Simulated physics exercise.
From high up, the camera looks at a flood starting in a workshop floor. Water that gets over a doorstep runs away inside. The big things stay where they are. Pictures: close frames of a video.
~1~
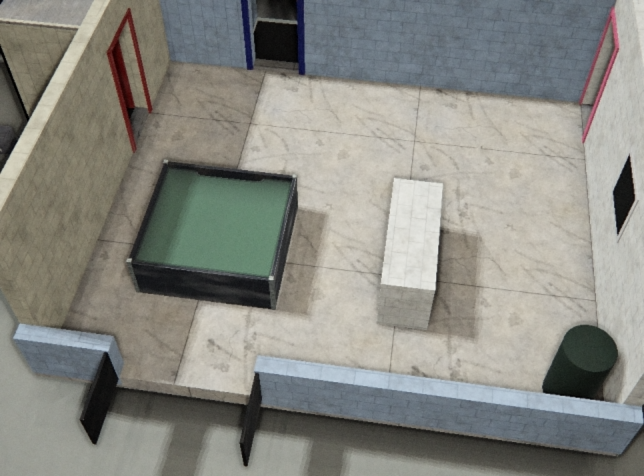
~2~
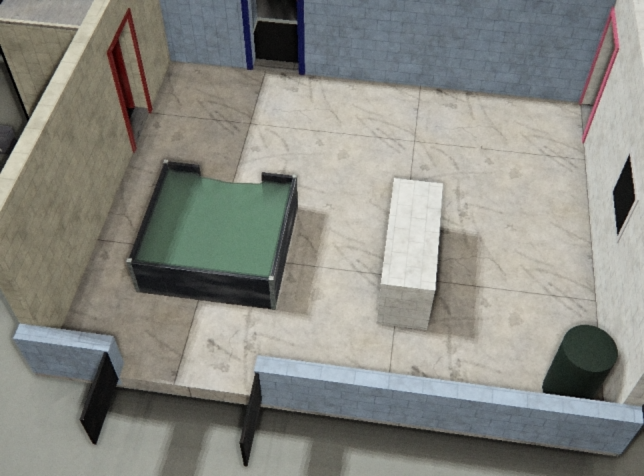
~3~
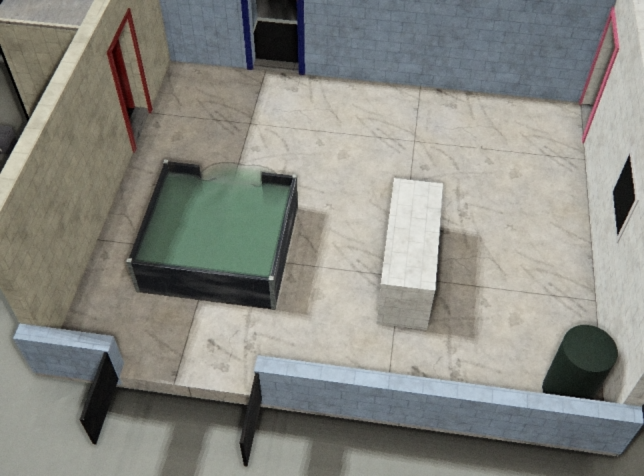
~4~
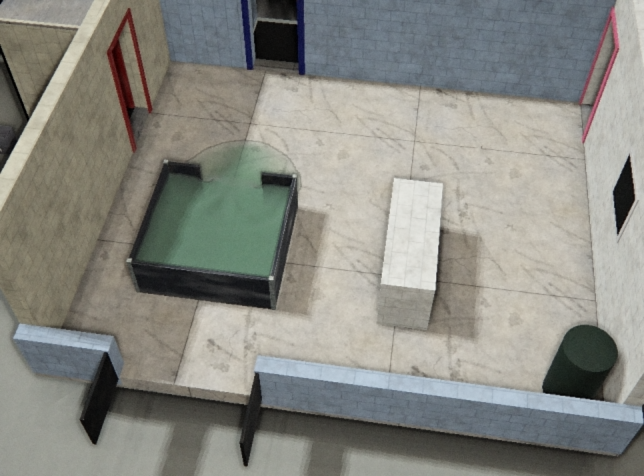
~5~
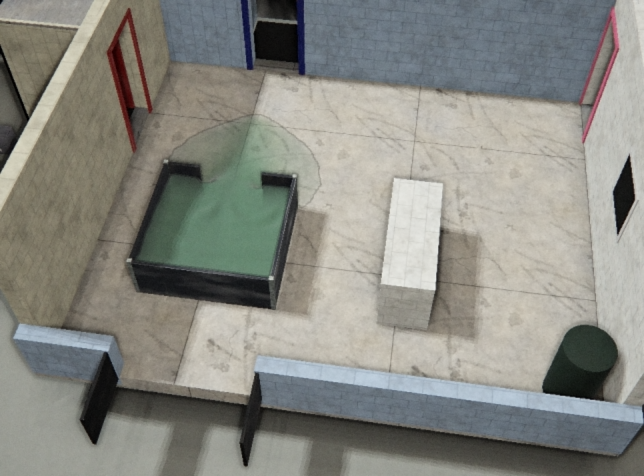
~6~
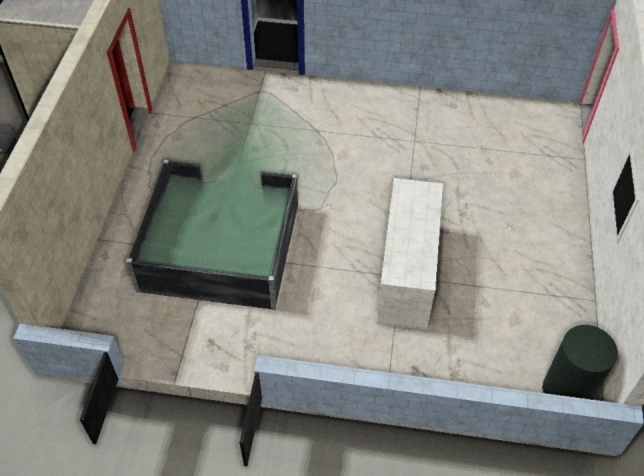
In the video, seen from high up, a dark-walled tank of green water stands in a workshop beside a pale block. A gap appears in its far side, and water pours out, fanning across the floor toward the back wall.
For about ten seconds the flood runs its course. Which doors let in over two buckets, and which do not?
Here is how it goes: The blue door does, the red door does not, the pink door does.
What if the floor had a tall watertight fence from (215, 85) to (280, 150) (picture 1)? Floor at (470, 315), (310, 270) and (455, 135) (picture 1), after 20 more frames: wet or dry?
Taking the points in order - unwetted, unwetted, wetted.
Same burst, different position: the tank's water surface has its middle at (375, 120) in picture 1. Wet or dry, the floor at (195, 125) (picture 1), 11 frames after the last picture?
Soaked.
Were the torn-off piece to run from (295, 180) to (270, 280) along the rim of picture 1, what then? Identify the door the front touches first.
It's the pink one that is reached before the others.
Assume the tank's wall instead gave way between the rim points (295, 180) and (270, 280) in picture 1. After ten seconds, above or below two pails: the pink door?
Door by door: Pink door crosses the line.
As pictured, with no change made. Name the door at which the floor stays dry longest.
The pink door.
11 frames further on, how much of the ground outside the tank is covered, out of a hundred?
I'd estimate some 30 per cent.
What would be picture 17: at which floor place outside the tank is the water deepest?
Deepest spot: Around (197, 67).
A moment on, water covers 25 % of the floor; the blue door over two buckets in, the red door wet at the sill, nothing in, the pink door not reached.
Next, water covers 30 % of the floor; the blue door far over two buckets in, the red door wet at the sill, nothing in, the pink door not reached.
Then, water covers 35 % of the floor; the blue door far over two buckets in, the red door wet at the sill, nothing in, the pink door under two buckets in.
Later, water covers 55 % of the floor; the blue door far over two buckets in, the red door wet at the sill, nothing in, the pink door far over two buckets in.
In the end, water covers 80 % of the floor; the blue door far over two buckets in, the red door wet at the sill, nothing in, the pink door far over two buckets in.
